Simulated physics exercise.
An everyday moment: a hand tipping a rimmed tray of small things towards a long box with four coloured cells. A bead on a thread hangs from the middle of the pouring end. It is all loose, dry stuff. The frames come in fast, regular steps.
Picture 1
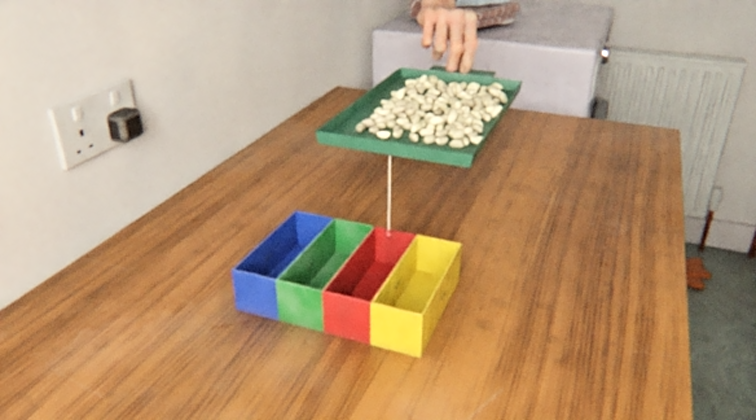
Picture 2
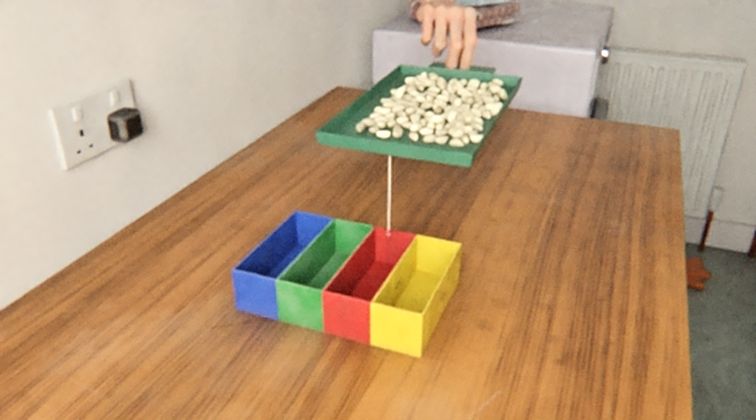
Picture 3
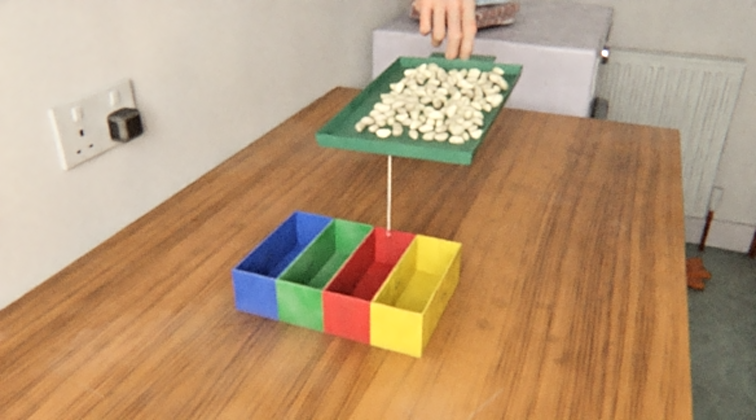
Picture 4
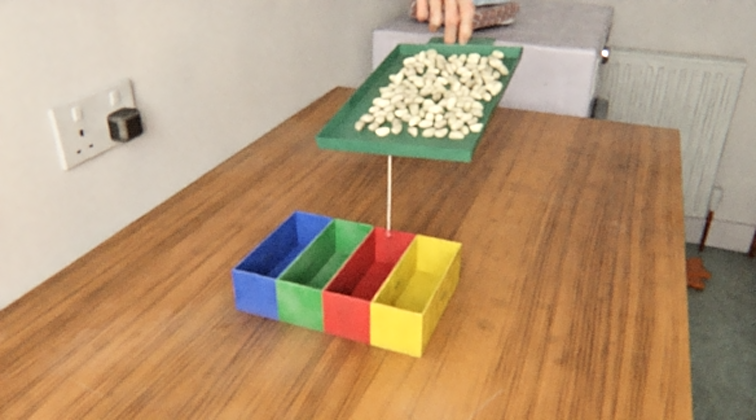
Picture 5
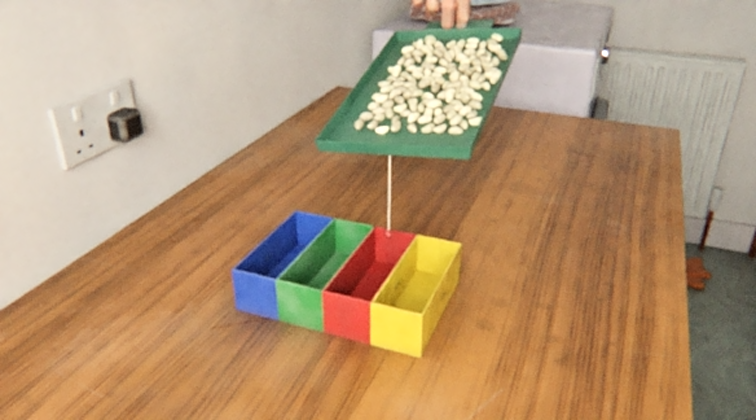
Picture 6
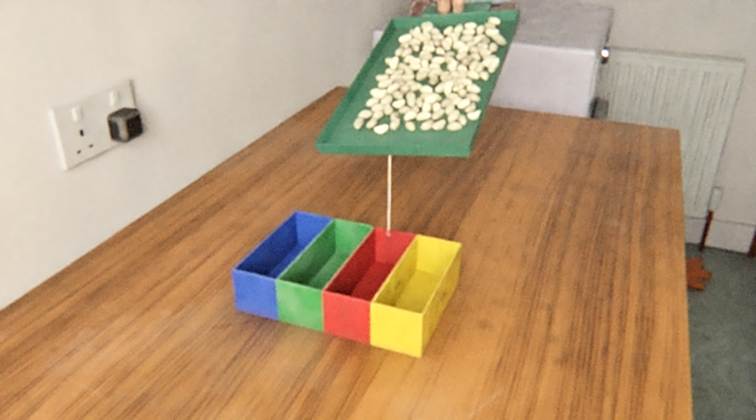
Green tray of pale beans being raised at its far end by a hand, steepening above blue, green, red and yellow compartments.
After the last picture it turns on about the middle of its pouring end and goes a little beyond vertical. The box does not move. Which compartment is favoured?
The green cell gets the most.
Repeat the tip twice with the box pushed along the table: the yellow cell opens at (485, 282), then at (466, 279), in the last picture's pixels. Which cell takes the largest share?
One: Blue. Two: Blue.
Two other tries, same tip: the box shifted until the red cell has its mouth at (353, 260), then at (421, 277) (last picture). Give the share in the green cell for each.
First some 60, then 20 per cent.
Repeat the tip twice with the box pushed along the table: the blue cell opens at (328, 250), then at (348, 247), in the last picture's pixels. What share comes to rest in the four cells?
First some 70, then 50 per cent.
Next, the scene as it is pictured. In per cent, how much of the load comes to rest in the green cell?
About 50 per cent.
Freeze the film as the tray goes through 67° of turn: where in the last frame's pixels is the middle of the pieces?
Close to (361, 107).
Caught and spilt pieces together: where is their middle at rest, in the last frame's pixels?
Close to (321, 286).
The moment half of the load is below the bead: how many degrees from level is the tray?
Roughly 105°.
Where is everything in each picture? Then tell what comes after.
In the first picture, corners of the pouring end (318, 131) and (471, 154), level; middle of the load (439, 108), white beans; bead on its thread (389, 234); blue cell (256, 291); green cell (300, 302); red cell (347, 313); yellow cell (396, 326).
In the second picture, corners of the pouring end (318, 131) and (470, 153), level; middle of the load (439, 106).
In the third picture, corners of the pouring end (318, 133) and (470, 152), tipped barely, lowest at the left corner; middle of the load (439, 100).
In the fourth picture, corners of the pouring end (317, 137) and (469, 149), tipped a little, lowest at the left corner; middle of the load (439, 91).
In the fifth picture, corners of the pouring end (317, 140) and (468, 147), tipped clearly, lowest at the left corner; middle of the load (437, 82).
In the sixth picture, corners of the pouring end (317, 143) and (467, 145), tipped clearly, lowest at the left corner; middle of the load (435, 73); blue cell (256, 291); green cell (300, 302); red cell (347, 313); yellow cell (396, 326).
Just after the last frame, tray tipped steeply; almost all on the tray; about a tenth falling or outside the box.
A moment on, tray tipped past a quarter turn; about a tenth on the tray; roughly a quarter in the green cell; roughly a quarter in the blue cell; about a tenth in the red cell; roughly a quarter falling or outside the box.
Further on, tray tipped past a quarter turn; roughly half in the green cell; roughly a quarter in the blue cell; roughly a quarter in the red cell; just a few falling or outside the box.
When it is over, tray tipped past a quarter turn; roughly half in the green cell; roughly a quarter in the blue cell; roughly a quarter in the red cell; not one in the yellow cell; just a few outside the box.
